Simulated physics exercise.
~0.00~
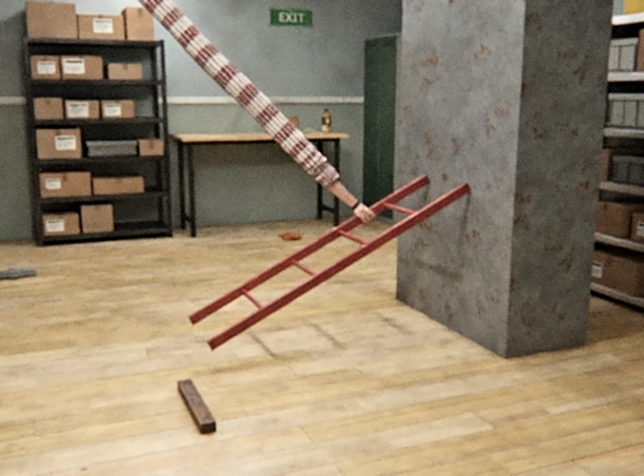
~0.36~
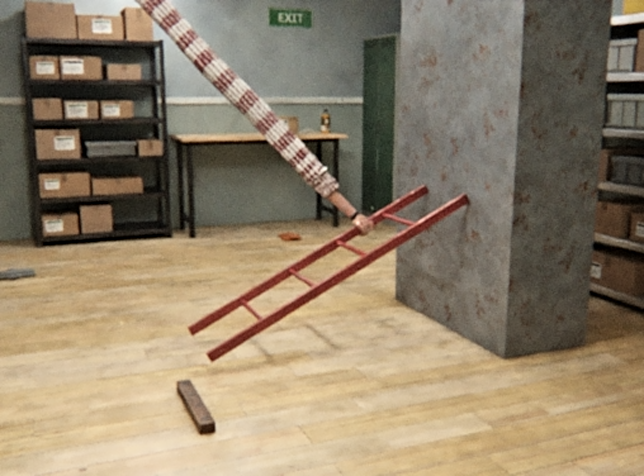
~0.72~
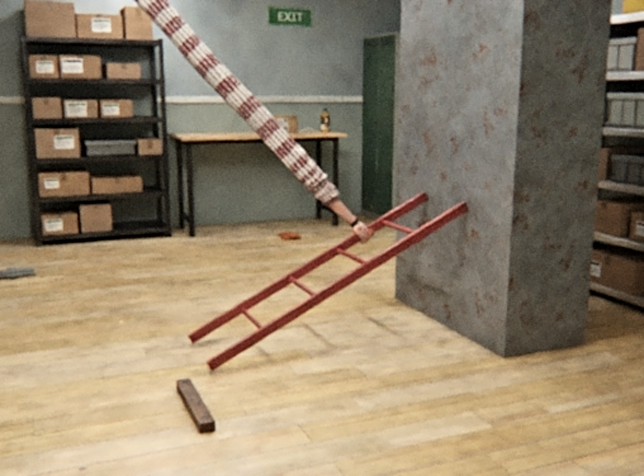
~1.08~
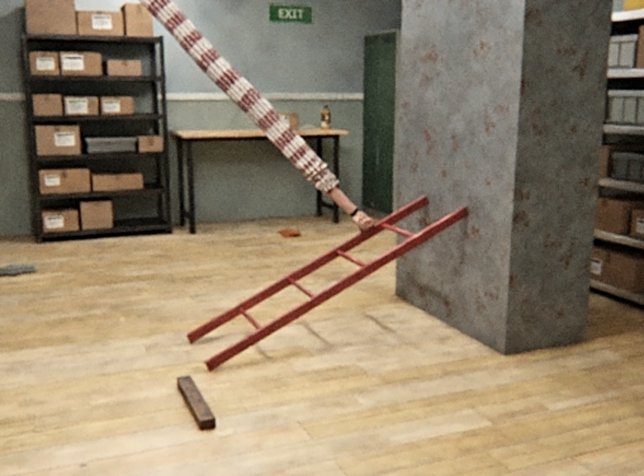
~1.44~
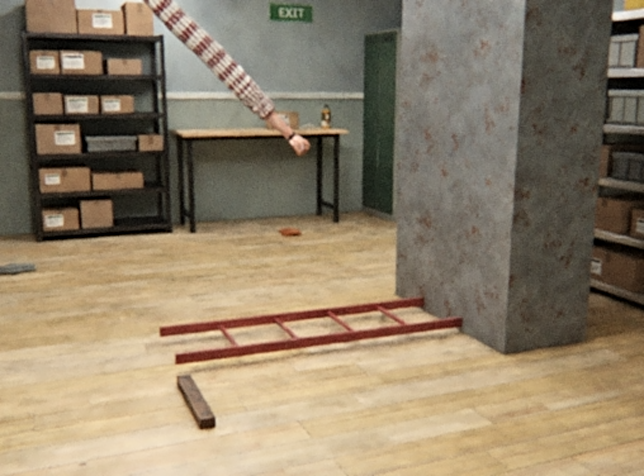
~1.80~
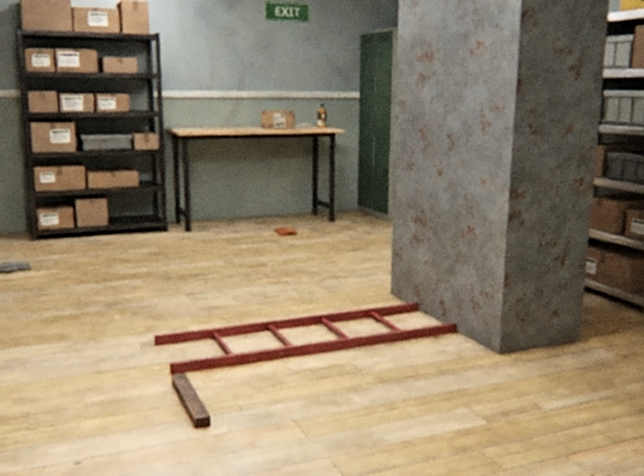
At the start, a hand in a red-and-white patterned sleeve reaches in from the upper left and holds a red ladder at a low slant, its top against a big grey block and its feet toward the left. A dark bar lies on the wooden floor nearby. The hand lowers the ladder slightly, then lets go and draws back. Left alone, the ladder slides down the block, its feet slipping a little to the left. The arm withdraws out of view, and the ladder ends up flat on the floor, beside the unmoved bar.
